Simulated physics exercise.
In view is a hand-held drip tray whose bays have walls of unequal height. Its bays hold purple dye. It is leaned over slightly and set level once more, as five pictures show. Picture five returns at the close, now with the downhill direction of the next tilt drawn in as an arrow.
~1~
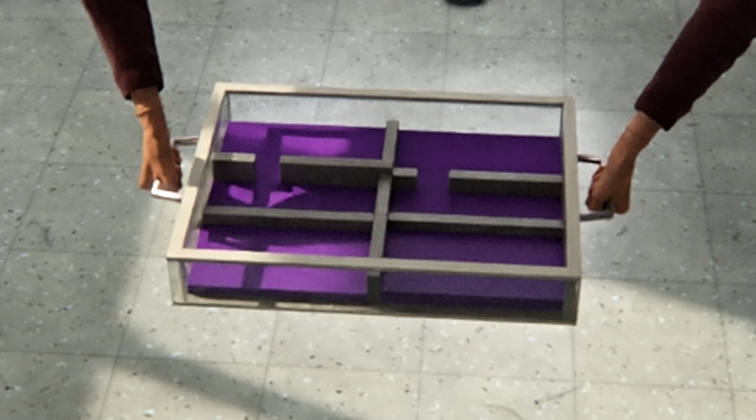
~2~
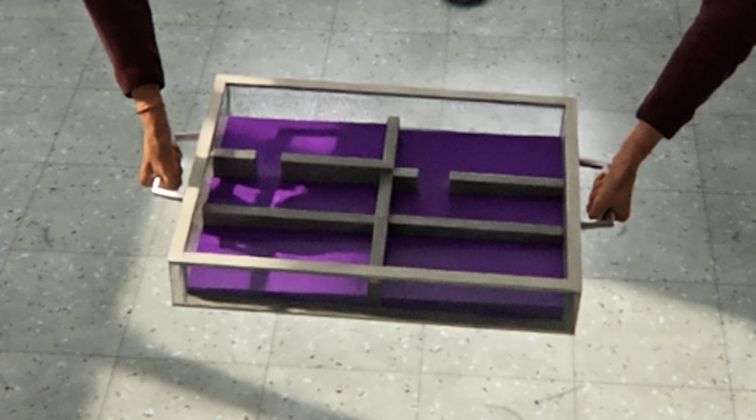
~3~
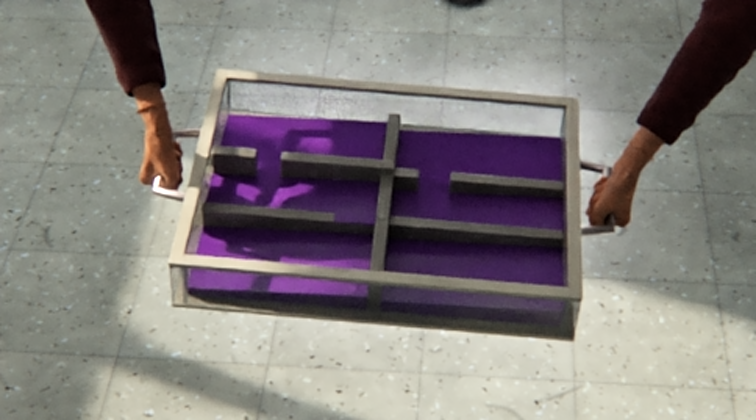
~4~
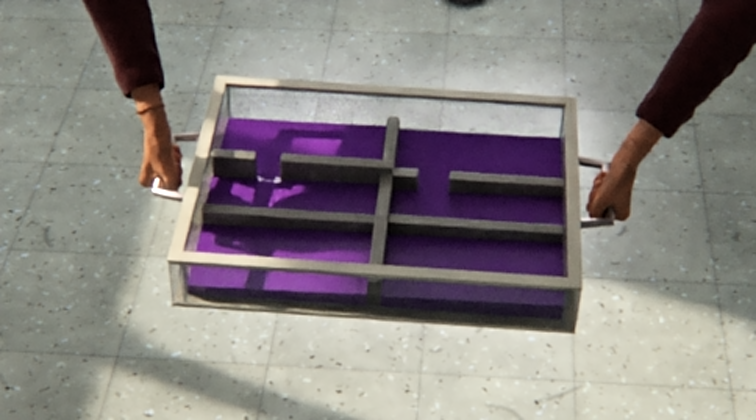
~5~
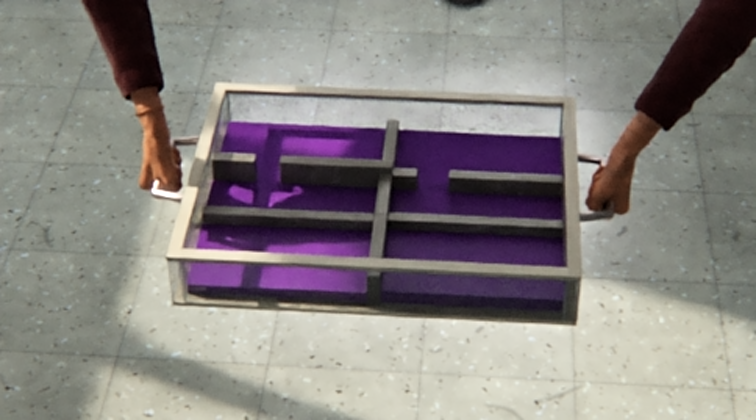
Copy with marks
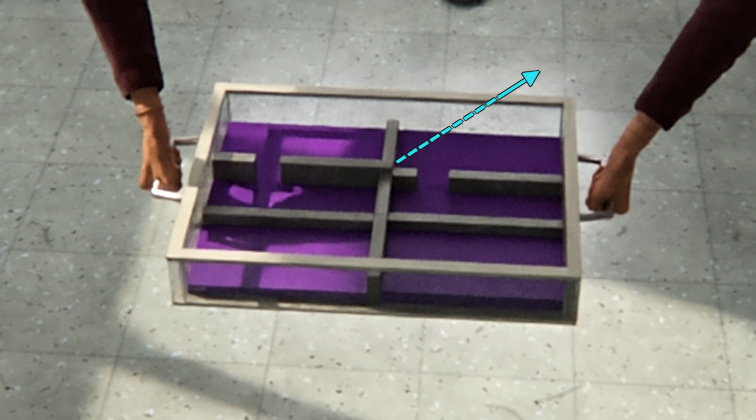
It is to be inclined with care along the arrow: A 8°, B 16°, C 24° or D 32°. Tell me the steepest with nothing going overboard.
Tilt A.
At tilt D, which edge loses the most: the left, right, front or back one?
Over the back one.
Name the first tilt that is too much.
Tilt B.
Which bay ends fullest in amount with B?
That is the back right bay.
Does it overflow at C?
Yes.
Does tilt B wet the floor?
Yes.
The tray is level; deepest in the back left bay, at (305, 151), shallowest in the front left.
Tipped about 4° down to the front right; no wall is crossed.
Tipped about 6° down to the front right; liquid runs over the wall between the front left and centre left bays.
Tipped about 3° down to the front right; no wall is crossed.
The tray is level; deepest in the centre left bay, at (296, 200), shallowest in the front left.
The arrow ends at (534, 74).
For tilt A, nothing spills; the back right bay holds the most.
For tilt B, about 4 % goes over the rim.
For tilt C, about 46 % goes over the rim.
For tilt D, about 71 % goes over the rim.
